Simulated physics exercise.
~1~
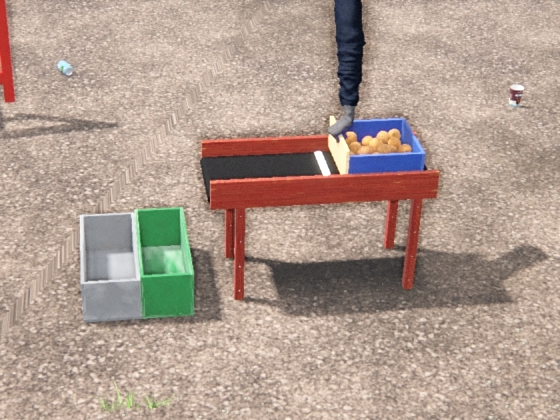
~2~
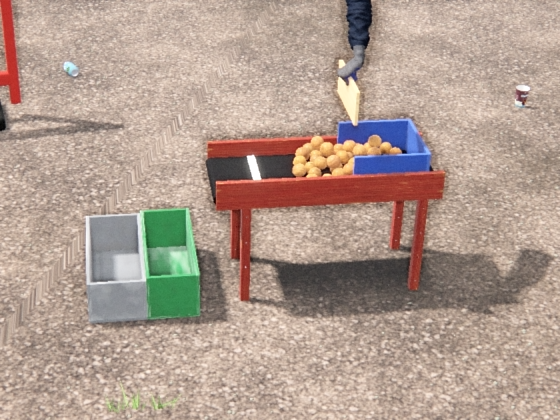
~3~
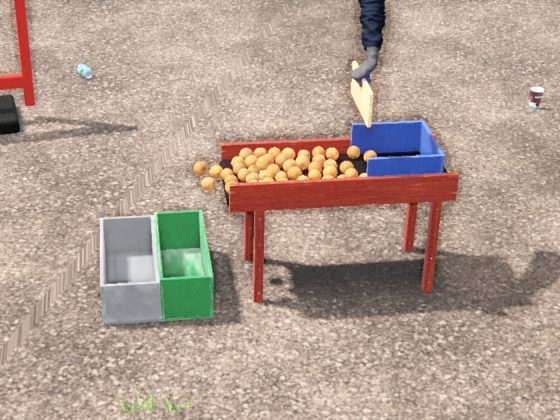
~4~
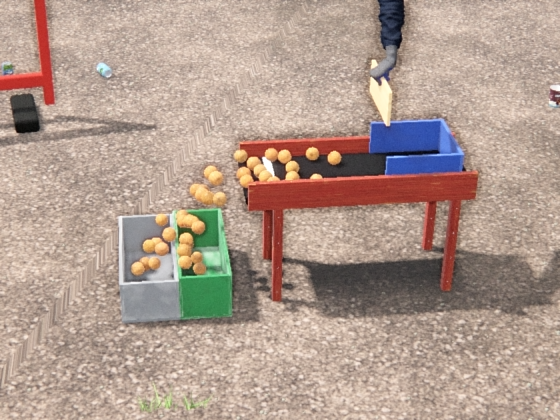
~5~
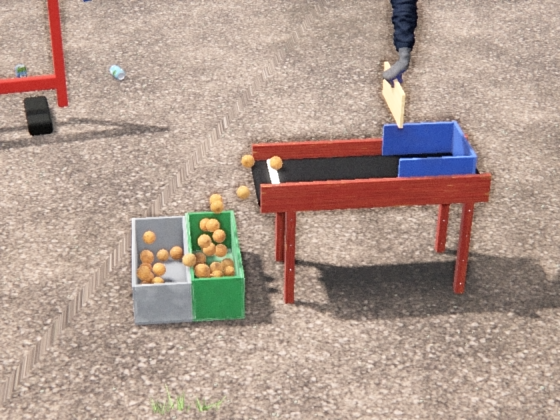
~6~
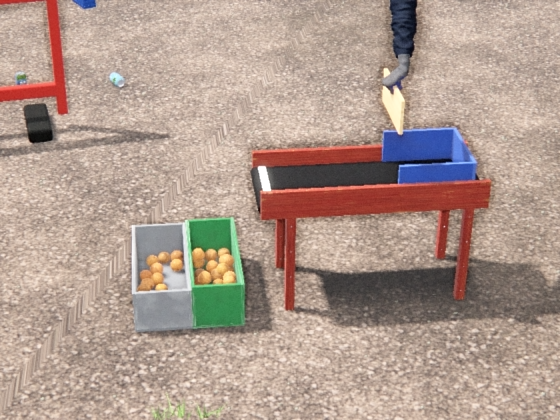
A gloved hand in a dark sleeve reaches down to a pale gate at a blue pen full of onions, on the right of a red-sided table with a black belt, seen from above on rough paved ground. A green box and a grey tote stand side by side at the lower left. The hand lifts the gate and holds it up as the belt carries the onions left behind a white stripe. They spill off the end and drop into both containers while the view shifts slightly. Finally the belt and pen are empty, with more onions in the green box than in the grey tote.
